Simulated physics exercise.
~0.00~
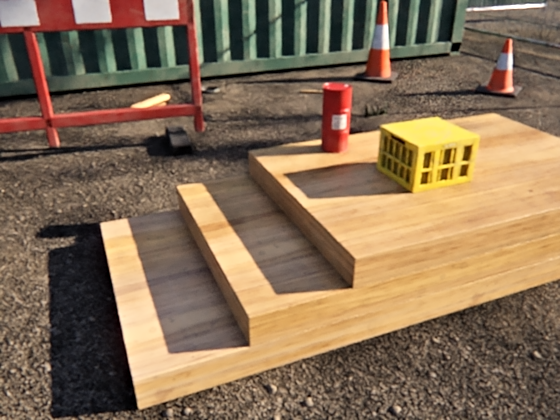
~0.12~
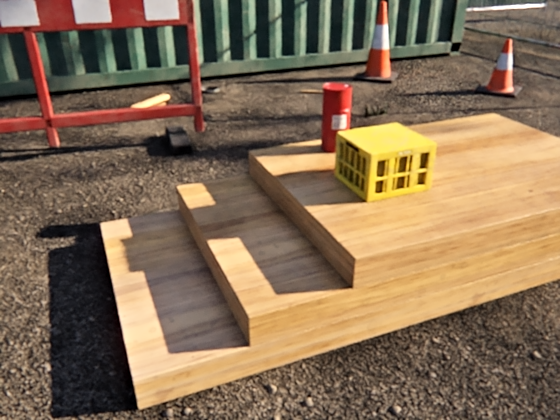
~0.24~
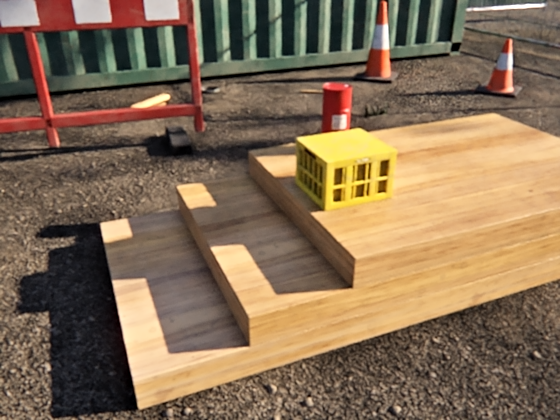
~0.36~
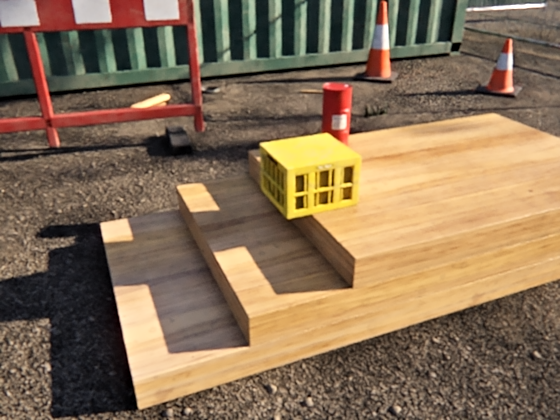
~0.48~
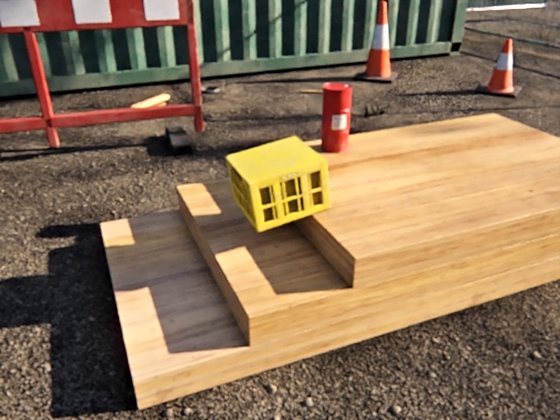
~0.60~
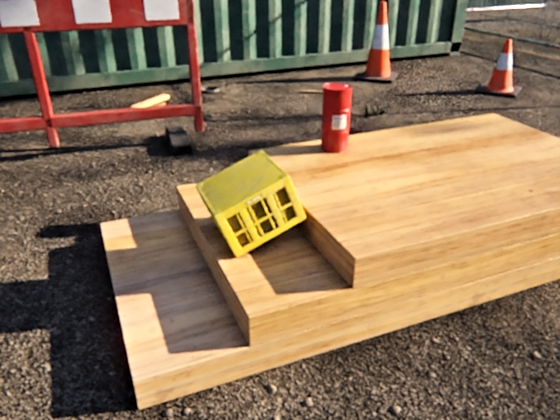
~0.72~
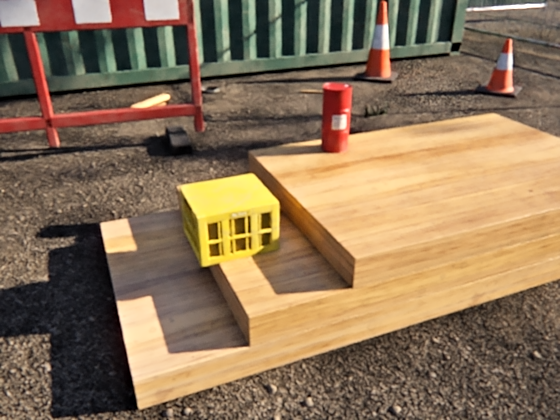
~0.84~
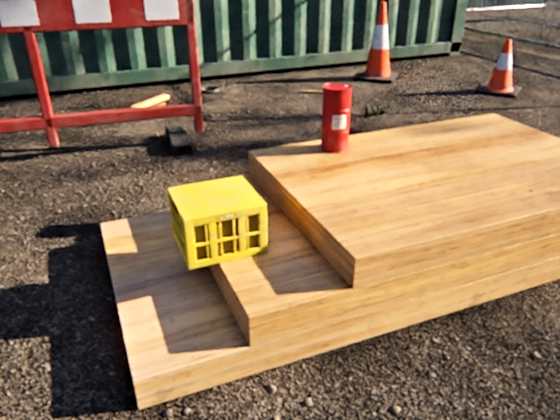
At first, a yellow crate and a red canister sit on the top level of a short flight of wooden steps, with traffic cones, a red and white barrier and a green metal wall behind. The crate slides left across the landing, passing in front of the canister, until it reaches the top edge. It moves out over the edge, then tips down to the left as it drops towards the step below. It levels out again lower down and shifts slightly farther left. By the end, the crate sits upright partway down the steps, while the canister remains in its place.
